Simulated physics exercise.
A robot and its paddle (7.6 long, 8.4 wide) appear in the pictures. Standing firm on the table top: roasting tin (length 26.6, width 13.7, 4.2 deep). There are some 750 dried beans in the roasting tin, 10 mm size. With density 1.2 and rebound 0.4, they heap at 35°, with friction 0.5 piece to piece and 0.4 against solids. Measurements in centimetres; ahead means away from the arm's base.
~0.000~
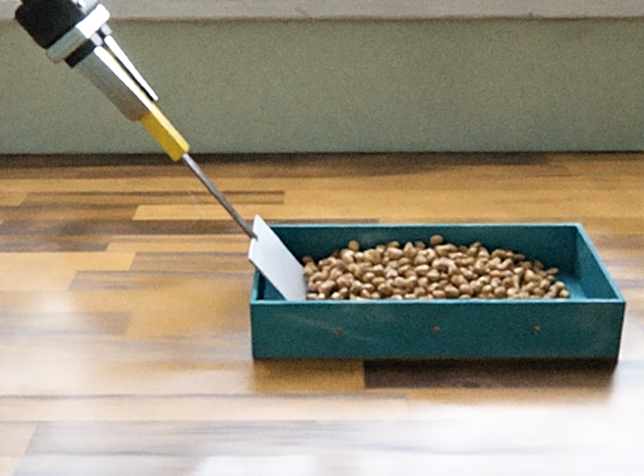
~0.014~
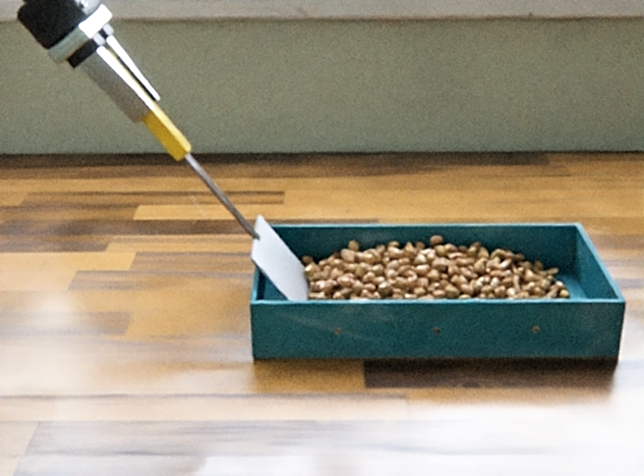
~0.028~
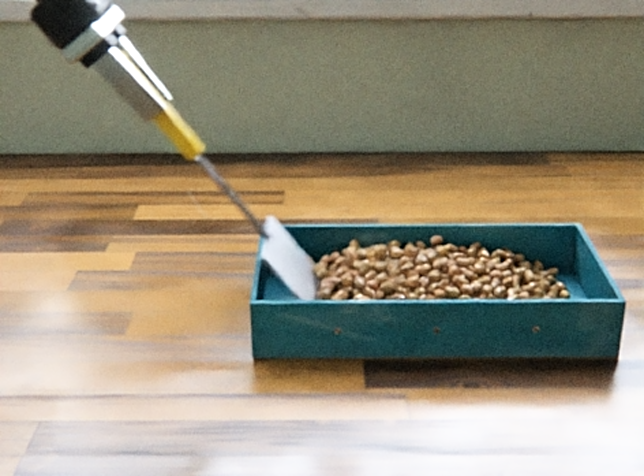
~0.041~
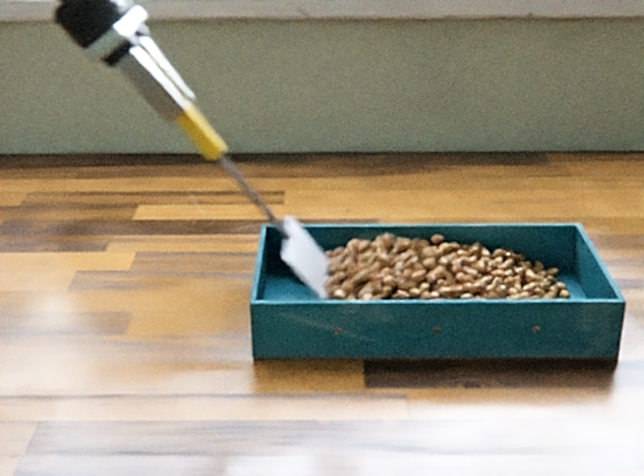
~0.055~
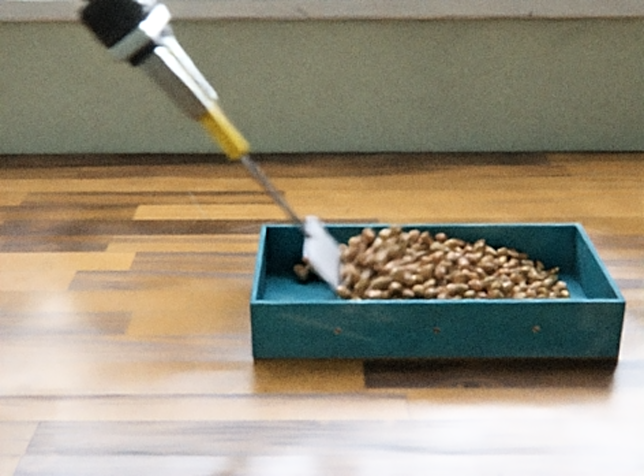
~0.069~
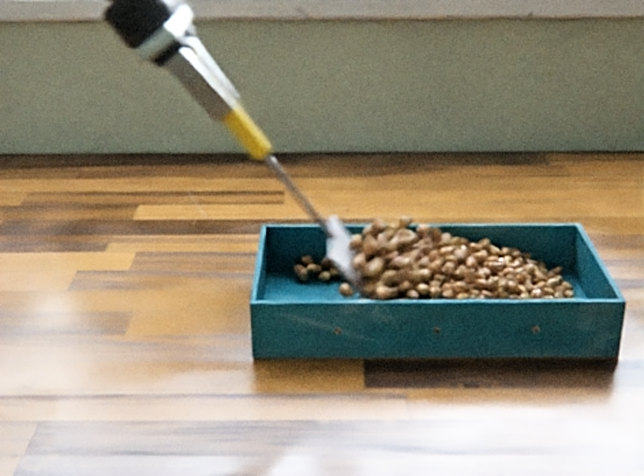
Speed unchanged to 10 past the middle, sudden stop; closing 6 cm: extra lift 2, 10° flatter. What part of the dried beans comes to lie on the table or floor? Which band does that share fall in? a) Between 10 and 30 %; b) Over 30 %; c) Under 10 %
The answer is b.
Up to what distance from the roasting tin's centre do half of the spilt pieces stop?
The answer is around 26 cm.
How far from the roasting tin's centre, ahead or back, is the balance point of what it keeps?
About 6.5 centimetres ahead.
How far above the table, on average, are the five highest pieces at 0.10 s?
Around 8 cm above the table.
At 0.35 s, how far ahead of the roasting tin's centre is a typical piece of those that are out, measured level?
22 cm.
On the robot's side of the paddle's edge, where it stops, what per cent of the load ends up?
Estimated share: Around 35 %.
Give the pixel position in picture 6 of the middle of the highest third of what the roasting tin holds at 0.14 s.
About pixel (478, 243).
By 0.10 s, sloping 53°, highest piece 9 above the table; 748 in the roasting tin, 1 on the blade or in flight.
By 0.14 s, sloping 51°, highest piece 10 above the table; 745 in the roasting tin, 4 on the blade or in flight.
By 0.35 s, sloping 43°, highest piece 6 above the table; 449 in the roasting tin, 290 on the table or floor, 10 on the blade or in flight.
By 1.40 s, sloping 43°, highest piece 5 above the table; 447 in the roasting tin, 302 on the table or floor.
Final count, 447 in the roasting tin, 302 on the table or floor. That is 40 % on the table or floor.
